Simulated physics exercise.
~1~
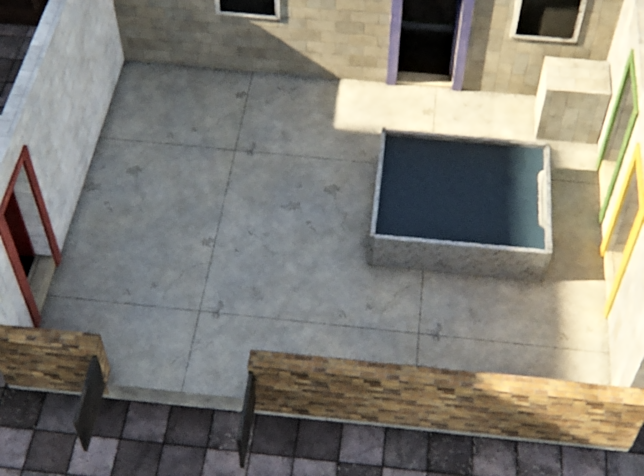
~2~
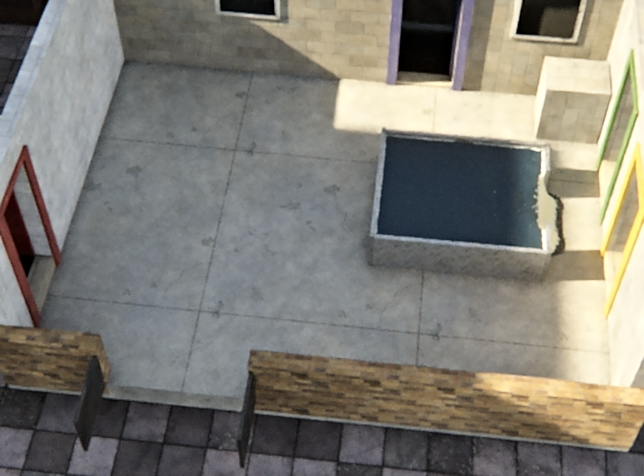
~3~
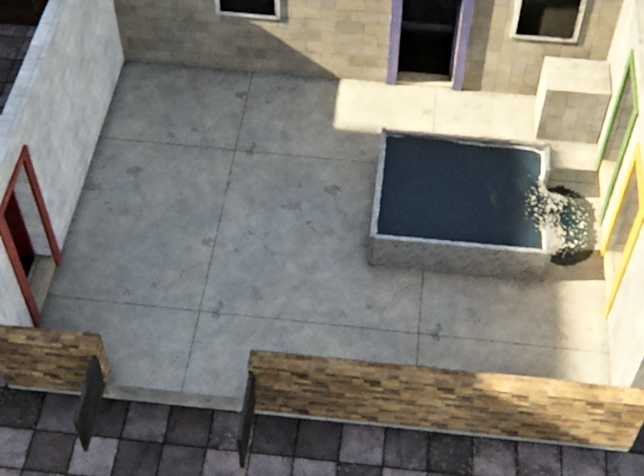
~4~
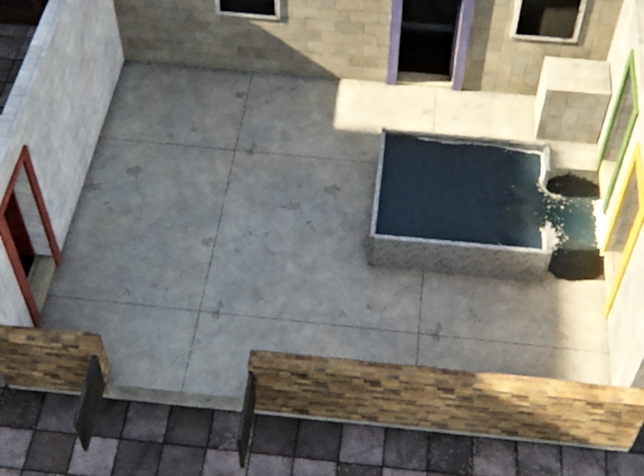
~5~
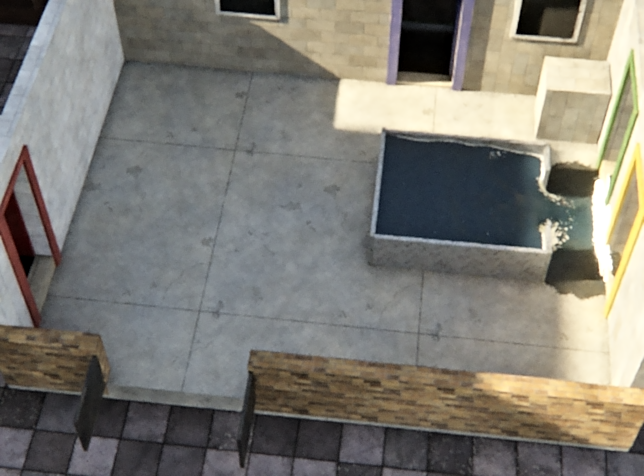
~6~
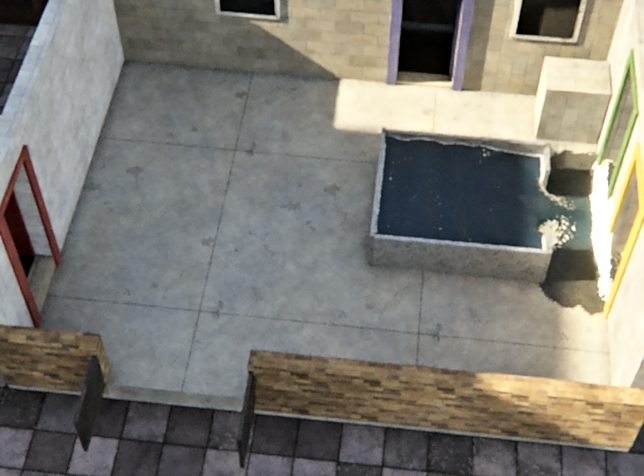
A large raised tank of dark blue water stands on the right of a walled yard with a pale paved floor, seen from high above by a still camera. A red-framed door is on the left, a purple one at the back, green and yellow ones on the right, and a low brick wall in front. The tank's right side breaks open, and water bursts out, foaming, and spreads across the floor to the green door.
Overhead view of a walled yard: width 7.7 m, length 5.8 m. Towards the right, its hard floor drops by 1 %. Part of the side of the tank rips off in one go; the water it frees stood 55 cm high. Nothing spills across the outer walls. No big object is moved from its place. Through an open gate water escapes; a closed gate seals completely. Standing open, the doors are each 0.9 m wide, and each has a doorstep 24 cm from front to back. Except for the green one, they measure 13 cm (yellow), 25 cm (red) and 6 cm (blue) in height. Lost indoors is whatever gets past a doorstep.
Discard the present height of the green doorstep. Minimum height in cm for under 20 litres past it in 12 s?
Approx. 32 cm.
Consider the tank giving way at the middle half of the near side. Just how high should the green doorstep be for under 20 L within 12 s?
Required height: Approx. 12.0 cm.
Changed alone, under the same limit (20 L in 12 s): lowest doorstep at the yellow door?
The yellow door needs around 23 cm.
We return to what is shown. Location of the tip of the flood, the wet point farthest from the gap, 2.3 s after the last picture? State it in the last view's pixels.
Lab note: Front tip approx. at (338, 392).
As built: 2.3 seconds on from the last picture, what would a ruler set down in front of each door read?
Depth (cm): Green 23 / yellow 18 / red 0 / blue 5.
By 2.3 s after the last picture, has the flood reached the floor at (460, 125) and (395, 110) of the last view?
First soaked, then soaked.
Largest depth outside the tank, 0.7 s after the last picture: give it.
Max depth: About 44 cm.
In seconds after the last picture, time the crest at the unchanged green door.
Peak time: About 1.0 s.
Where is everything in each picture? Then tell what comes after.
In the first picture, the tank at (462, 192) is whole and still, 55 cm deep; the green door at (615, 148) is dry.
In the second picture, the gap is at (541, 216), the front 0.3 m out at (558, 249); the back of the tank holds 55 cm.
In the third picture, the gap is at (541, 217), the front 0.7 m out at (587, 249); the back of the tank holds 55 cm.
In the fourth picture, the gap is at (541, 216), the front 0.9 m out at (601, 193); the back of the tank holds 55 cm.
In the fifth picture, the front is at (600, 175), 1.1 m from the gap at (541, 216); 1.8 m2 of floor is wet, 55 cm left at the back.
In the sixth picture, the gap is at (541, 215), the front 1.3 m out at (599, 158); the back of the tank holds 51 cm; water is at the green door at (615, 148).
Then, 0.7 s after the last picture water covers 10 % of the floor, deepest (44 cm) near (595, 233); 30 cm at the green door, 17 litres in over its 24 cm doorstep.
Then, 2.3 s after the last picture water covers 30 % of the floor, deepest (32 cm) near (590, 151); 23 cm at the green door, 61 litres in over its 24 cm doorstep.
Then, 11.3 s after the last picture water covers 95 % of the floor, deepest (10 cm) near (595, 243); 9 cm at the green door, 66 litres in over its 24 cm doorstep.
At the green door as built, the water peaked near 31 cm, 0.9 s after the last picture.
Run again over the same 12 s with other heights there, 37 litres in over 28.5 cm, 3 litres over 38.5 cm. The limit of 20 litres is kept from about 32 cm up.
